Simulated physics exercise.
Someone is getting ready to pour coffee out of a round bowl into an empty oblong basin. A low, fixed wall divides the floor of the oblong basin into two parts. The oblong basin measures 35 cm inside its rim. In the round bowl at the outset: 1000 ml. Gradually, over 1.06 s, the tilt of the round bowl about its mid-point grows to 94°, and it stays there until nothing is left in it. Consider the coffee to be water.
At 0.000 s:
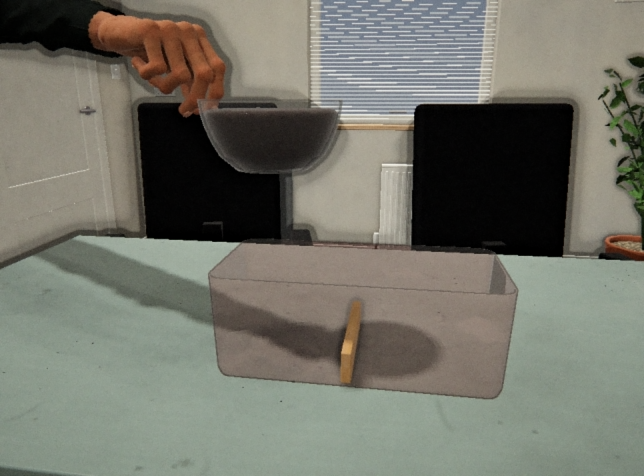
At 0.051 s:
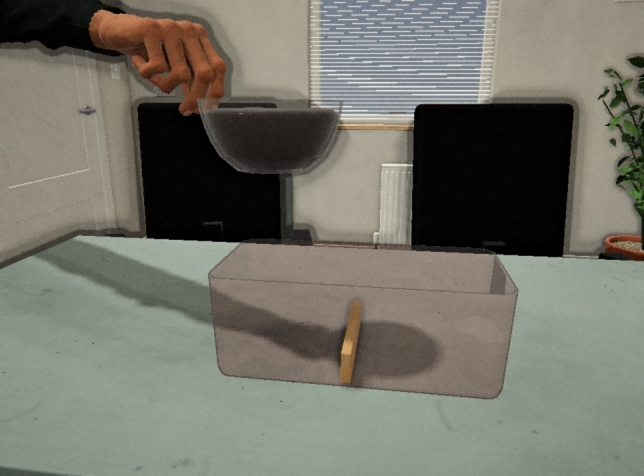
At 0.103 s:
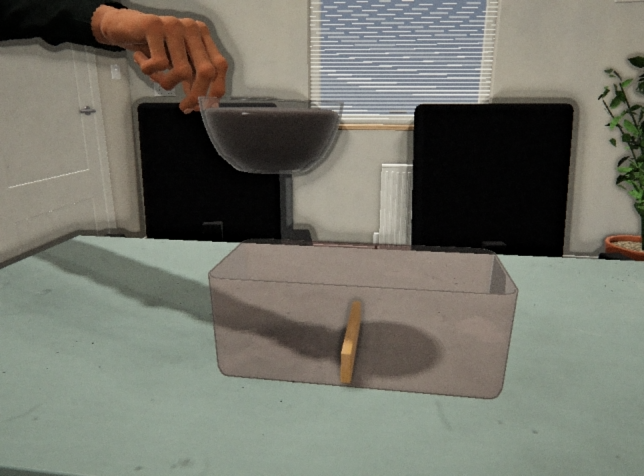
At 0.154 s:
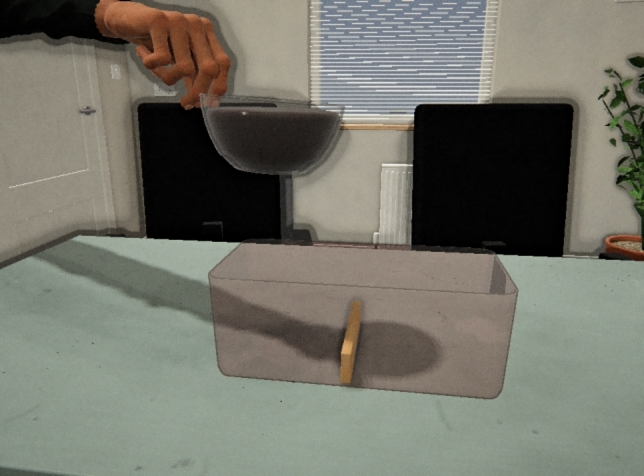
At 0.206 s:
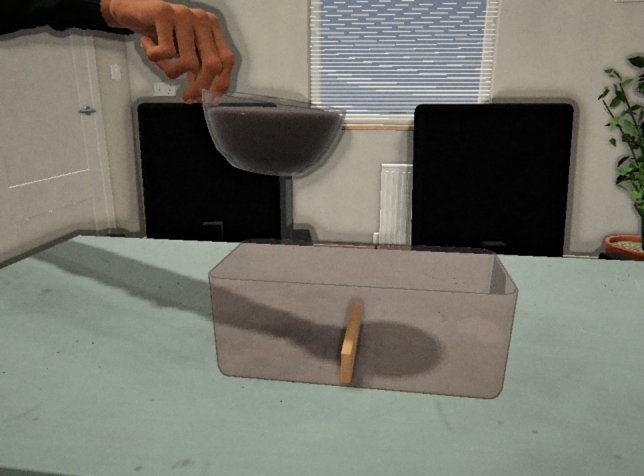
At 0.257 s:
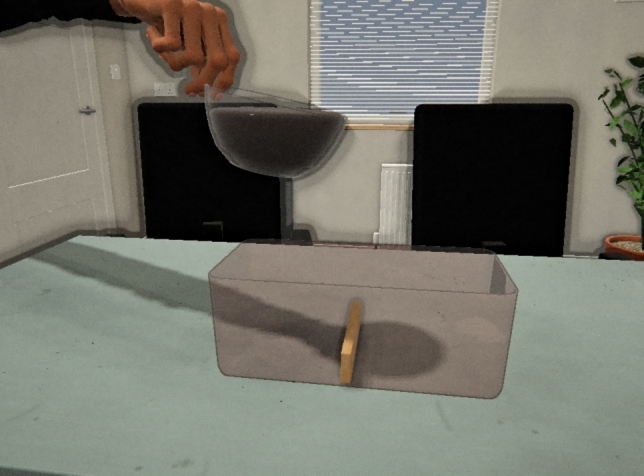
A hand holding a round, see-through bowl of dark liquid by its left rim gradually tilts it, lowering the right side slightly, above a teal table where an empty oblong basin and a small wooden piece stay still.
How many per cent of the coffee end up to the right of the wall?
About 88 per cent.
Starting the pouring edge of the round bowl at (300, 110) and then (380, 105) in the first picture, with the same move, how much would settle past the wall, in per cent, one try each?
I'd say 65 percent on the first go, 95 percent on the next.
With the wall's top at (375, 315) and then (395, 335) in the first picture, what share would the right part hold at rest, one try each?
The first gives near 80 per cent and the second near 50 per cent.
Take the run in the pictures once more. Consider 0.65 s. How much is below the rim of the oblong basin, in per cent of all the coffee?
Some 16 per cent.
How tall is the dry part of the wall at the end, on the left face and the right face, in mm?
About 36 mm left, about 8 mm right.
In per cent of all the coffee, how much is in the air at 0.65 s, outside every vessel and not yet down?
36 per cent.
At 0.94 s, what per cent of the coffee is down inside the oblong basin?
Roughly 84 %.
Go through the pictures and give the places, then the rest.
It leans 0°; its right rim is at (341, 102); the coffee meets the walls at (210, 111) and (339, 112); the oblong basin's rim runs from (228, 257) to (505, 271); the wall's top is at (352, 326), in the first picture.
It leans 1°; its right rim is at (341, 103); the coffee meets the walls at (210, 110) and (339, 112), in the second picture.
It leans 2°; its right rim is at (342, 105); the coffee meets the walls at (211, 109) and (339, 113), in the third picture.
It leans 5°; its right rim is at (343, 108); the coffee meets the walls at (212, 109) and (341, 114), in the fourth picture.
It leans 9°; its right rim is at (345, 113); the coffee meets the walls at (213, 109) and (342, 116), in the fifth picture.
It leans 13°; its right rim is at (346, 119); the coffee meets the walls at (216, 110) and (345, 116), in the sixth picture.
Then, 0.65 s in, the tilt is 63° and 48 per cent is still to pour, 0 is left of the wall and 16 right of it.
Then, 0.94 s in, the tilt is 91° and 6 per cent is still to pour, 3 is left of the wall and 81 right of it.
Then, 1.23 s in, the tilt is 94° and 0 per cent is still to pour, 9 is left of the wall and 90 right of it.
Then, 1.56 s in, the tilt is 94° and 0 per cent is still to pour, 11 is left of the wall and 88 right of it.
Finally, 11 per cent lies left of the wall, 88 right of it and 1 outside.
